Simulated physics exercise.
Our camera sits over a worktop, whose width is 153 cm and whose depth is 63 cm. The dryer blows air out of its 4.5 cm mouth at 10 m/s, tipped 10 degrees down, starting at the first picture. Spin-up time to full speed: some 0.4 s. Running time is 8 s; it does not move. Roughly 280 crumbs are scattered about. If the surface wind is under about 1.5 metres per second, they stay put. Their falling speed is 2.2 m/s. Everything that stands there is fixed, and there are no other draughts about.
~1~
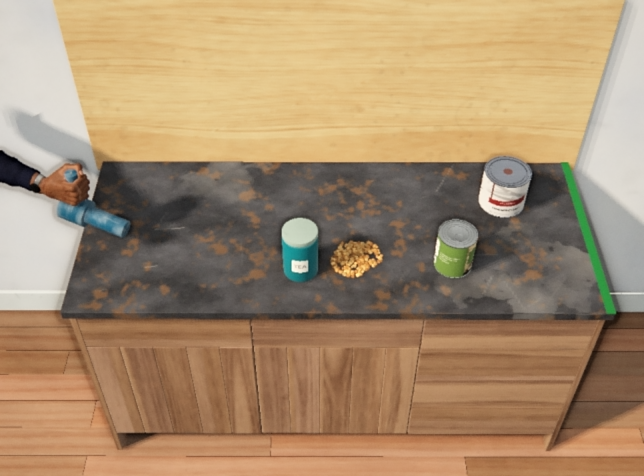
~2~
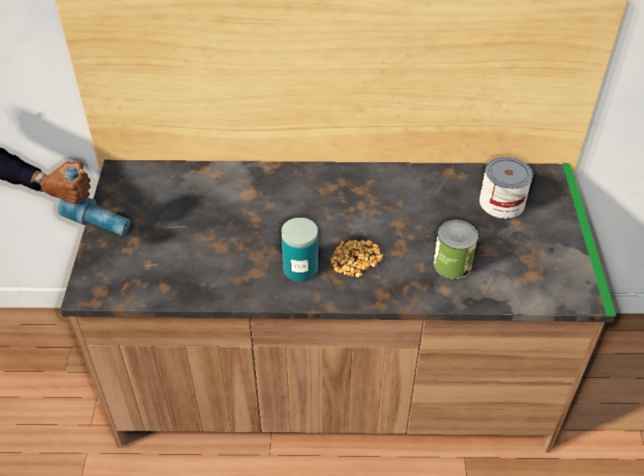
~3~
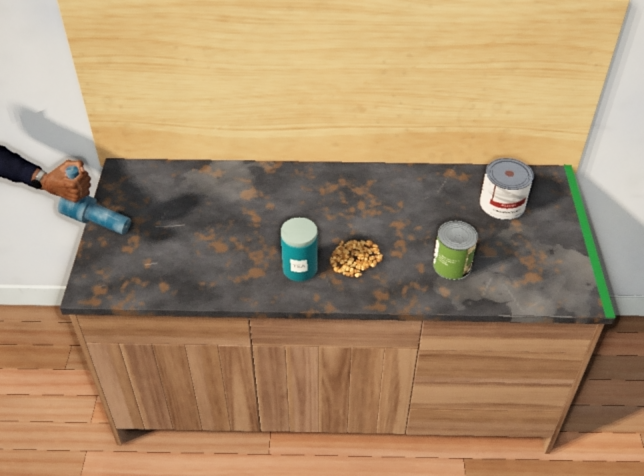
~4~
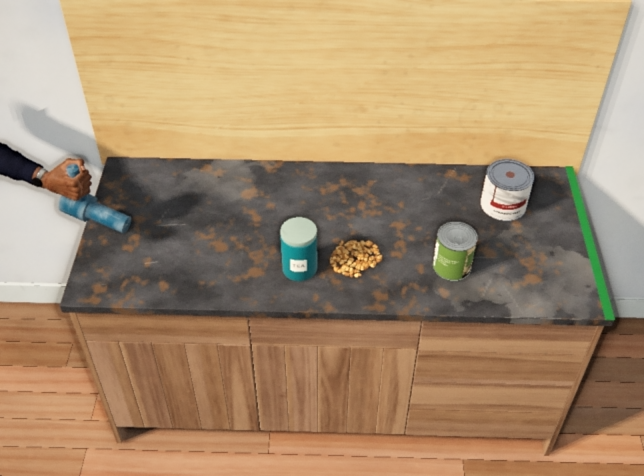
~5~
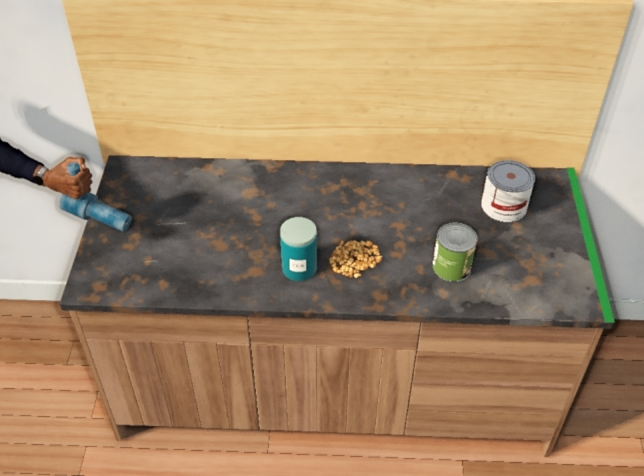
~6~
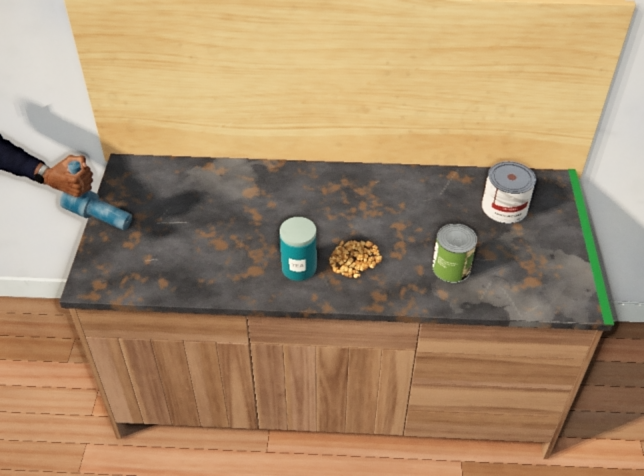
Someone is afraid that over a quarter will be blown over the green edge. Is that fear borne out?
My money says the one-in-four line is respected at that edge.
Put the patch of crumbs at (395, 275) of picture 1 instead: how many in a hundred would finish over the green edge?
Roughly 2 per cent.
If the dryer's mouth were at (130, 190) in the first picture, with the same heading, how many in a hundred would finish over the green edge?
Then around 10 percent.
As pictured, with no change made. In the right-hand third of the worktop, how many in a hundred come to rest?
Roughly 1 in a hundred.
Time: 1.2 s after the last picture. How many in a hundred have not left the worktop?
Around 100 in a hundred are still there.
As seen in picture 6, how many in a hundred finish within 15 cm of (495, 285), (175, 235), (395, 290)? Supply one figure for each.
In turn about 0 %, 0 %, 30 %.
Then, 1.2 s after the last picture, 54 % are on the move or not yet settled, 0 % are over the green edge; the middle of those still in play is near (354, 253).
Then, 2.2 s after the last picture, 50 % are on the move or not yet settled, 0 % are over the green edge; the middle of those still in play is near (354, 253).
Then, 4.0 s after the last picture, 46 % are on the move or not yet settled, 0 % are over the green edge; the middle of those still in play is near (354, 253).
Then, 7.6 s after the last picture, at the end, 0 % are over the green edge; the middle of those still in play is near (360, 257).
